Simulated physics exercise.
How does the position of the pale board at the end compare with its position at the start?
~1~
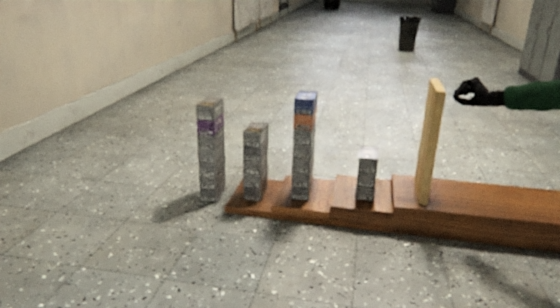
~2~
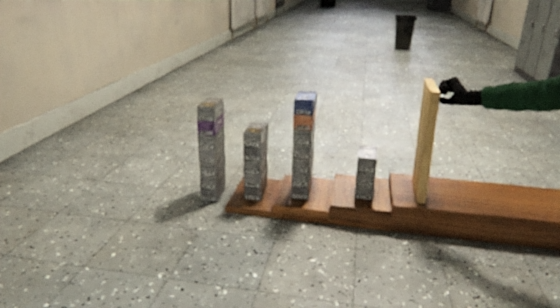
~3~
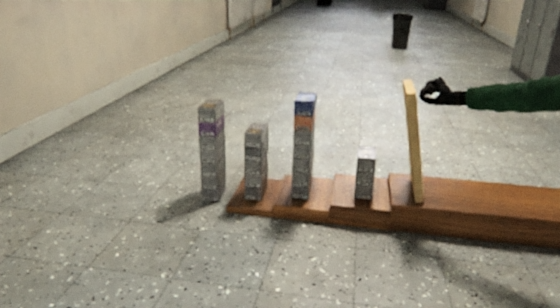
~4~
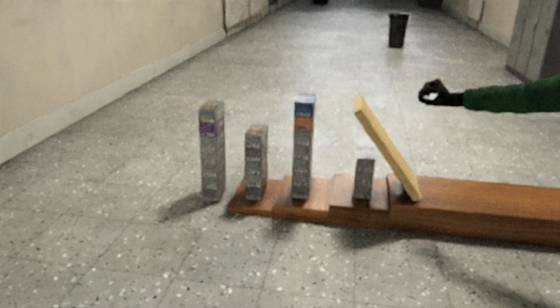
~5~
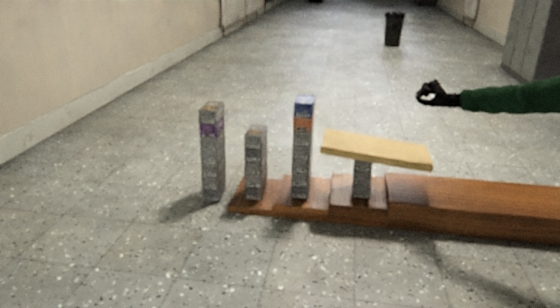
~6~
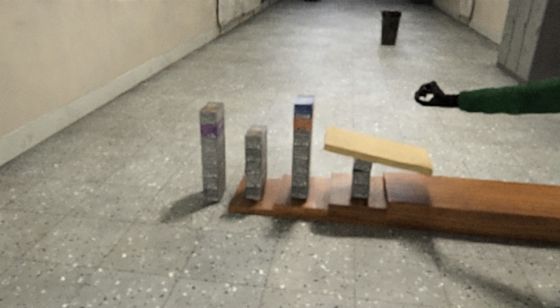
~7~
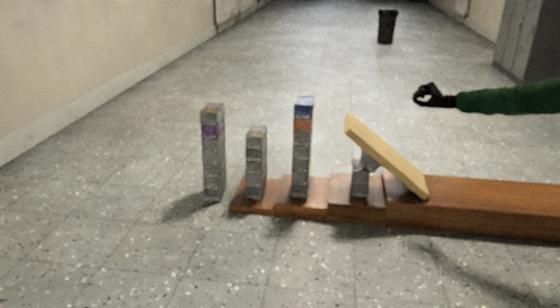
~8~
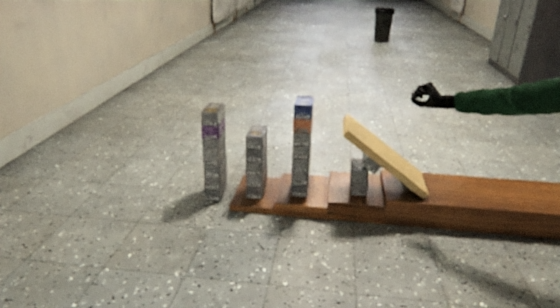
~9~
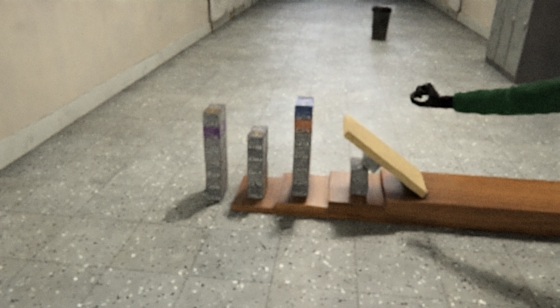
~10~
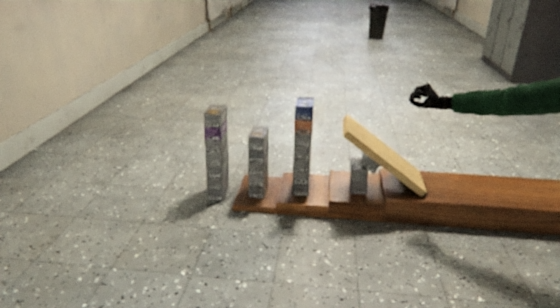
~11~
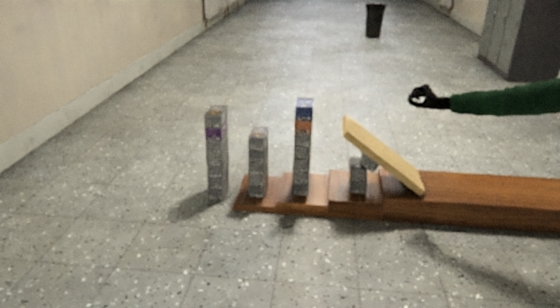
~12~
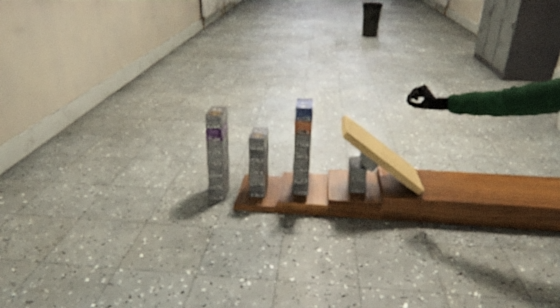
At the start the board stands upright on the step, and by the end it is leaning to the left against the shortest stack.
